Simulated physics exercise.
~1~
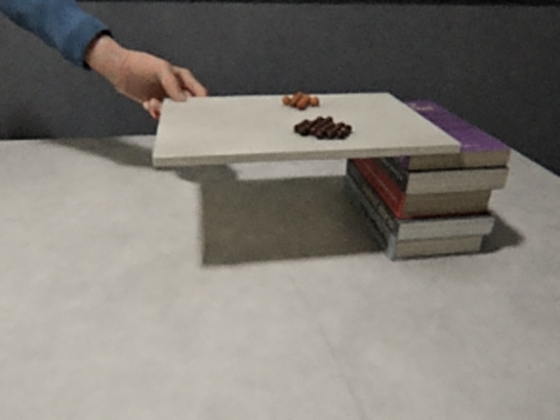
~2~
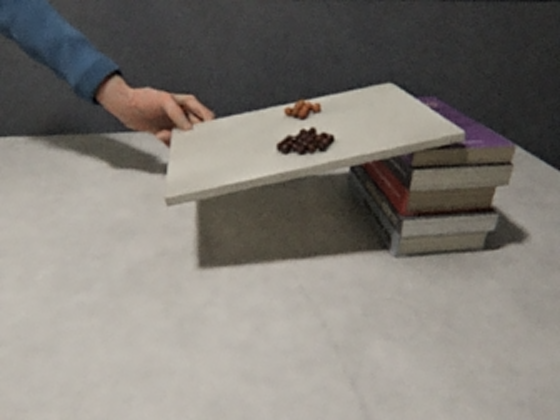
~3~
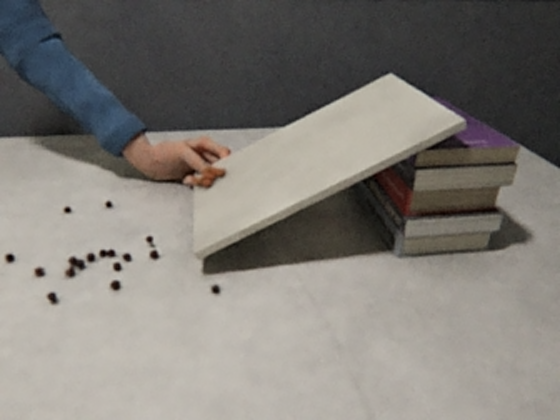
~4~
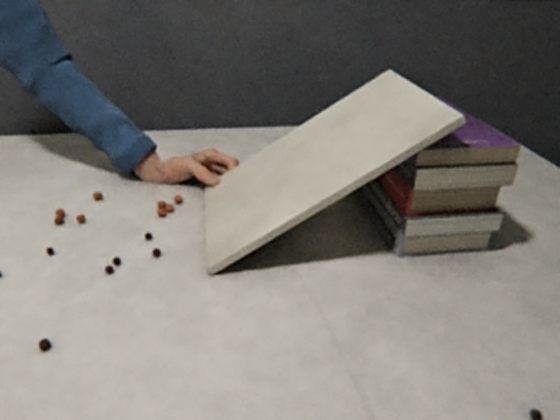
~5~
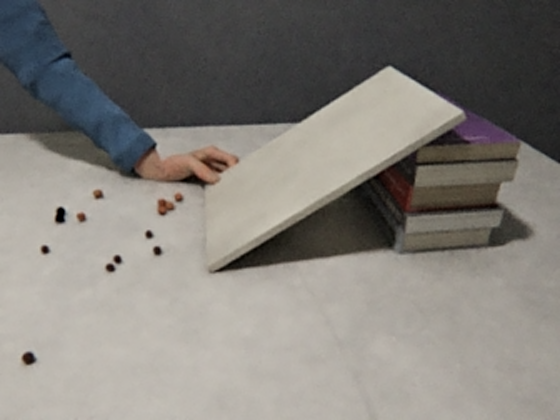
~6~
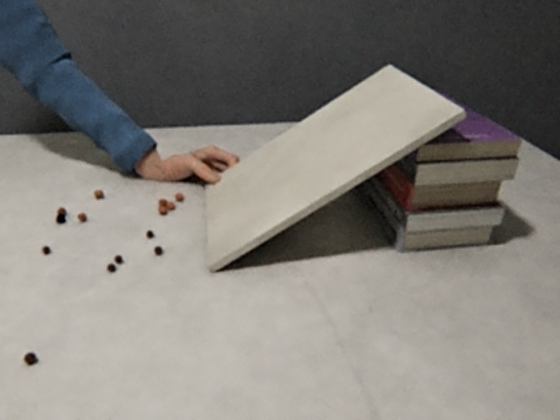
On a pale grey counter before a dark wall, seen from the front and slightly above, a cream board rests at its right end on a stack of books topped with purple. A blue-sleeved hand holds the left end, and two clusters lie on the board, reddish-brown pieces behind and dark ones in front. The hand lowers its end, and the dark pieces run off and scatter leftward. The reddish ones slide down beside the hand. The board settles steeply on the counter, with the reddish pieces near its foot and the remaining dark ones spread farther out.
